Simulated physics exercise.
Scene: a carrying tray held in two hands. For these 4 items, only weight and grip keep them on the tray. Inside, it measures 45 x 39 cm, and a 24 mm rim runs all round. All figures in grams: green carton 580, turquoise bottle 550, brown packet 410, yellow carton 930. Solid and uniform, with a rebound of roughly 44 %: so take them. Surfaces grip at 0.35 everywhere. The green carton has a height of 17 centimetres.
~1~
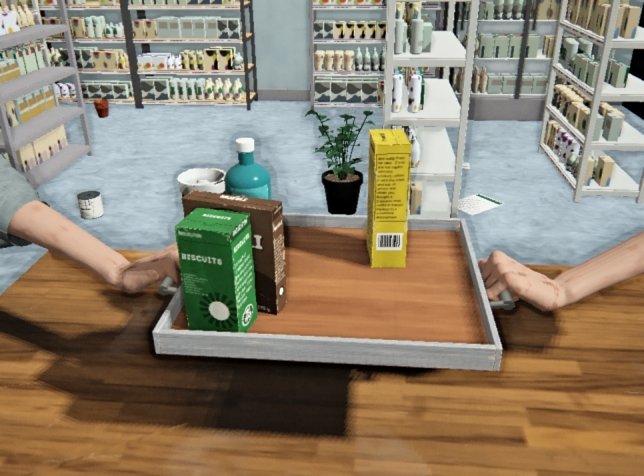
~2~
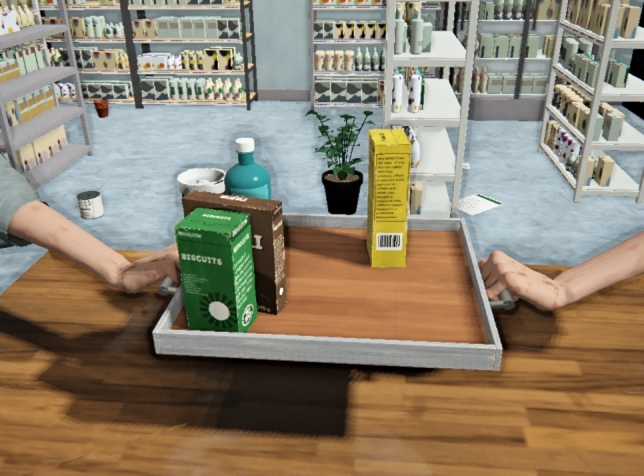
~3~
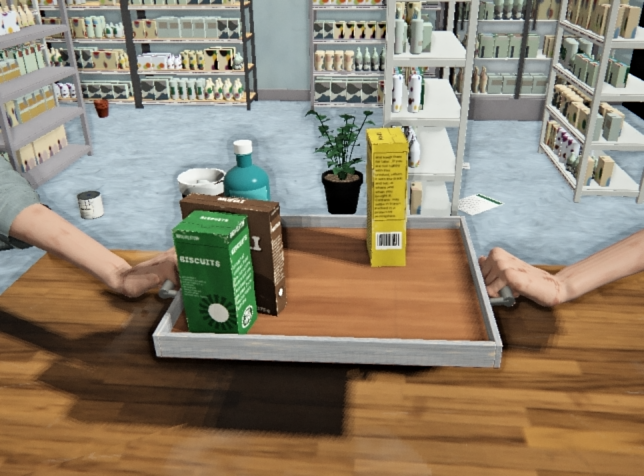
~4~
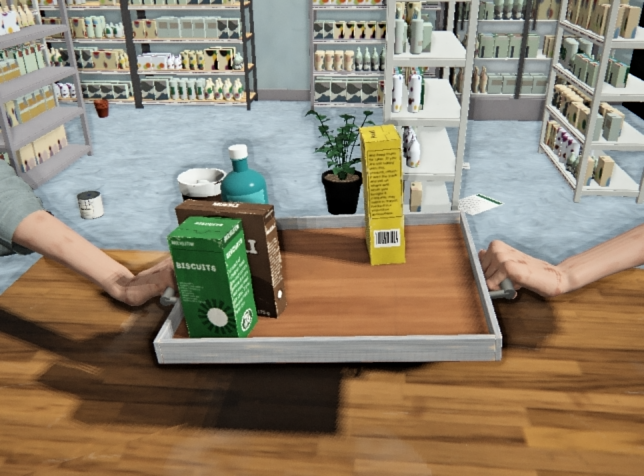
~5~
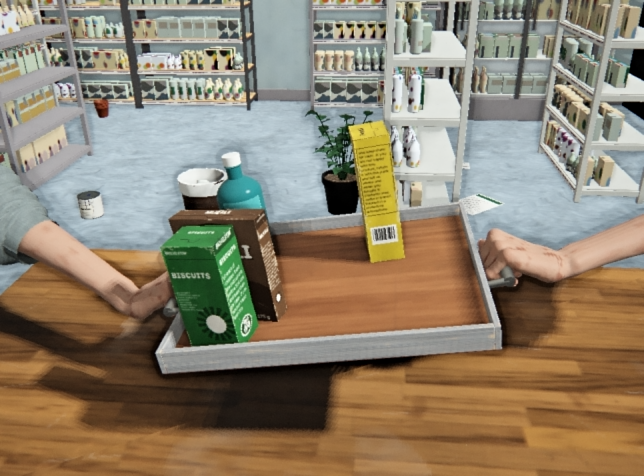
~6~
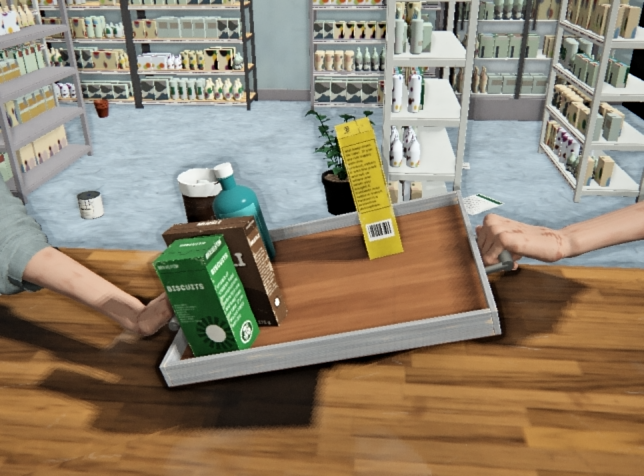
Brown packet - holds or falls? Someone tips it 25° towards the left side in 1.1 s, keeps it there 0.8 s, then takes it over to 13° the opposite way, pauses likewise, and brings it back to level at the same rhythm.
Holds.
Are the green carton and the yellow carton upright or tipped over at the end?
In the last frame the green carton remains up and the yellow carton does not stay up.
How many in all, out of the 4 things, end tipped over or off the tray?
Total count: 2.
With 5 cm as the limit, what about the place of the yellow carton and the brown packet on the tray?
As for the yellow carton, it winds up somewhere else, and the brown packet remains where it was.
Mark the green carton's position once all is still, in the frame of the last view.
My guess is roughly (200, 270).
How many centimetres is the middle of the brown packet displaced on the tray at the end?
I'd put it at about 1 centimetres.
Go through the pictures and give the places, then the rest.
The first frame shows tray level; brown packet (236, 253); green carton (219, 275).
The second frame shows tray level; yellow carton (387, 199); green carton (219, 275).
The third frame shows tray at 1°, left edge down; yellow carton (385, 198).
The fourth frame shows tray at 4°, left edge down; green carton (215, 281).
The fifth frame shows tray at 9°, left edge down; yellow carton (377, 192); green carton (212, 289).
The sixth frame shows tray at 15°, left edge down; brown packet (226, 275).
Then, 0.50 s past the last view, tray at 25°, left edge down; yellow carton on its side; turquoise bottle tipped 9° against what carries it; green carton shifted 3 cm.
Then, 1.30 s past the last view, tray at 25°, left edge down; turquoise bottle now off the tray; yellow carton on its side; green carton shifted 4 cm.
Then, 2.20 s past the last view, tray at 10°, right edge down; yellow carton on its side; green carton shifted 4 cm.
Finally, off the tray and tipped over, turquoise bottle; on their side or leaning hard on the tray, yellow carton; the other 2 still in place (within 5 cm). Final places as that camera would see them, brown packet near (231, 252).
